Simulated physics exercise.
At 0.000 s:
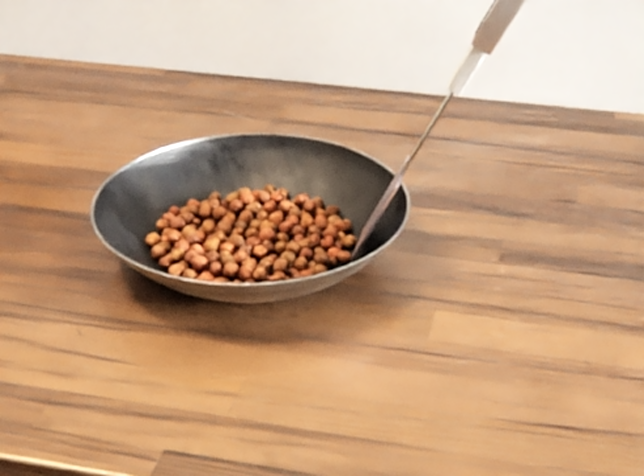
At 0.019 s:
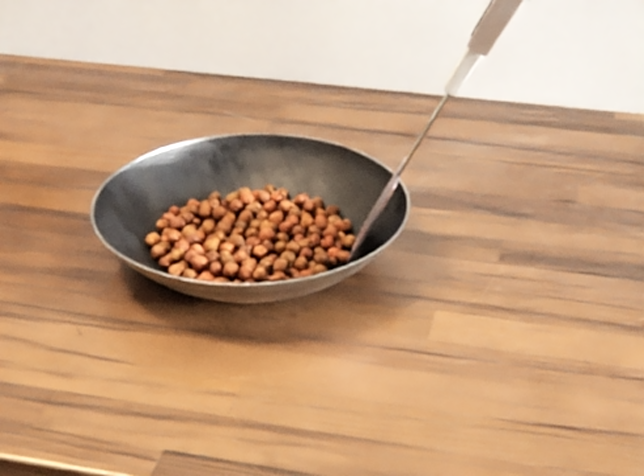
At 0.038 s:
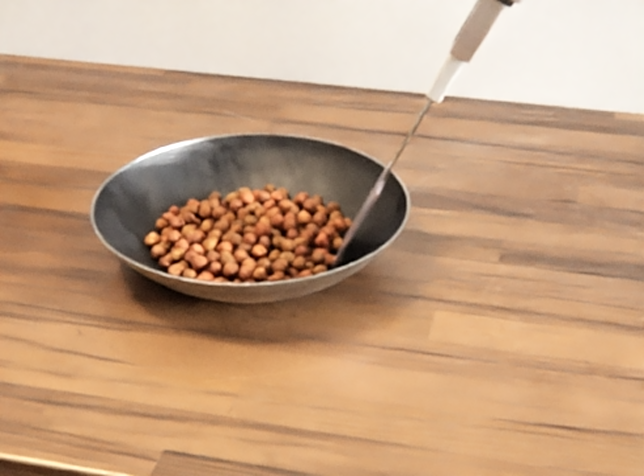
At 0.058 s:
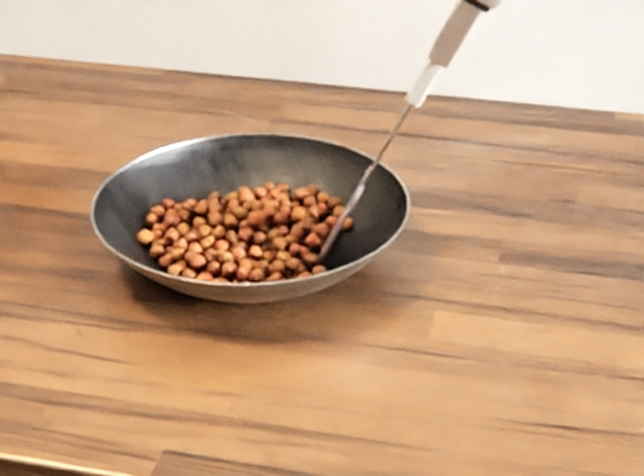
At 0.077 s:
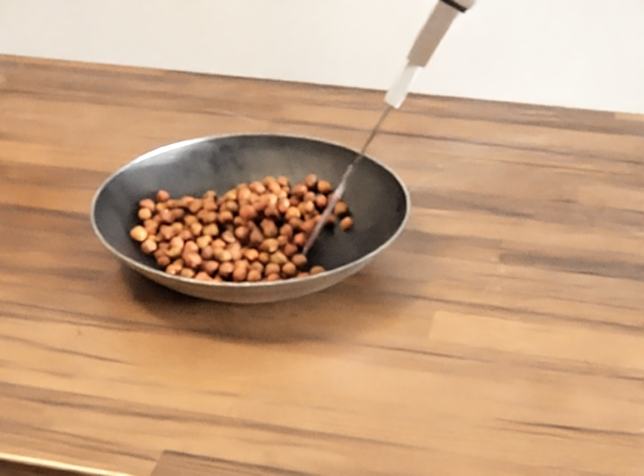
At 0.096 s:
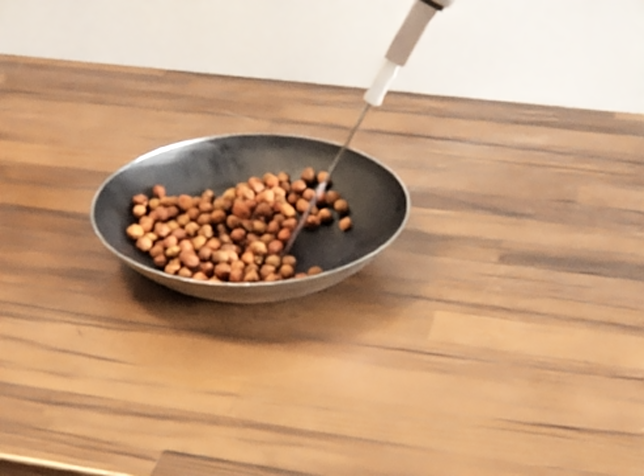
To begin with, a thin metal turner rests at the right side of a dark wok of reddish-brown hazelnuts on a wooden surface, barely moving. The turner then sweeps left through the nuts, pushing the heap leftward and exposing more of the wok's right side, while a few nuts lie behind the blade.
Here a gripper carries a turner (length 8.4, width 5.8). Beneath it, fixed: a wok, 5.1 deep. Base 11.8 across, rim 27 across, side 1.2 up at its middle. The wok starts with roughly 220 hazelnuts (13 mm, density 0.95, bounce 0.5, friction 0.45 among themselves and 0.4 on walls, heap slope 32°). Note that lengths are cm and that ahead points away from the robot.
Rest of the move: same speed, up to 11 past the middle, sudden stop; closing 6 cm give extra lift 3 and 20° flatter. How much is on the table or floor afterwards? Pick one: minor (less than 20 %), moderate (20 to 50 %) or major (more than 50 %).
Moderate.
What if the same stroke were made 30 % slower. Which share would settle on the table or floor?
Then about 15 per cent.
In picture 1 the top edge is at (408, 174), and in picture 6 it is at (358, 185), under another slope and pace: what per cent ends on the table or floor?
Some 10 percent ends up on the table or floor.
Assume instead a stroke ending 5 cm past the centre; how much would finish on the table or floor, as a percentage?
My guess would be around 0 per cent.
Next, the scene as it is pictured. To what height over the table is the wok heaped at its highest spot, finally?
Close to 3.5 centimetres high.
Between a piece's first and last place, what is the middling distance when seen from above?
It comes out at about 3 cm.
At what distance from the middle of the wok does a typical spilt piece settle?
I reckon close to 34 centimetres.
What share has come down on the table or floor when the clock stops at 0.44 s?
15 %.
By 0.15 s, sloping 64°, highest piece 5 above the table; 219 in the wok.
By 0.21 s, sloping 58°, highest piece 6 above the table; 219 in the wok.
By 0.44 s, sloping 44°, highest piece 12 above the table; 161 in the wok, 33 on the table or floor, 25 on the blade or in flight.
By 1.49 s, sloping 44°, highest piece 3 above the table; 161 in the wok, 58 on the table or floor.
Final count, 161 in the wok, 58 on the table or floor. That is 26 % on the table or floor.
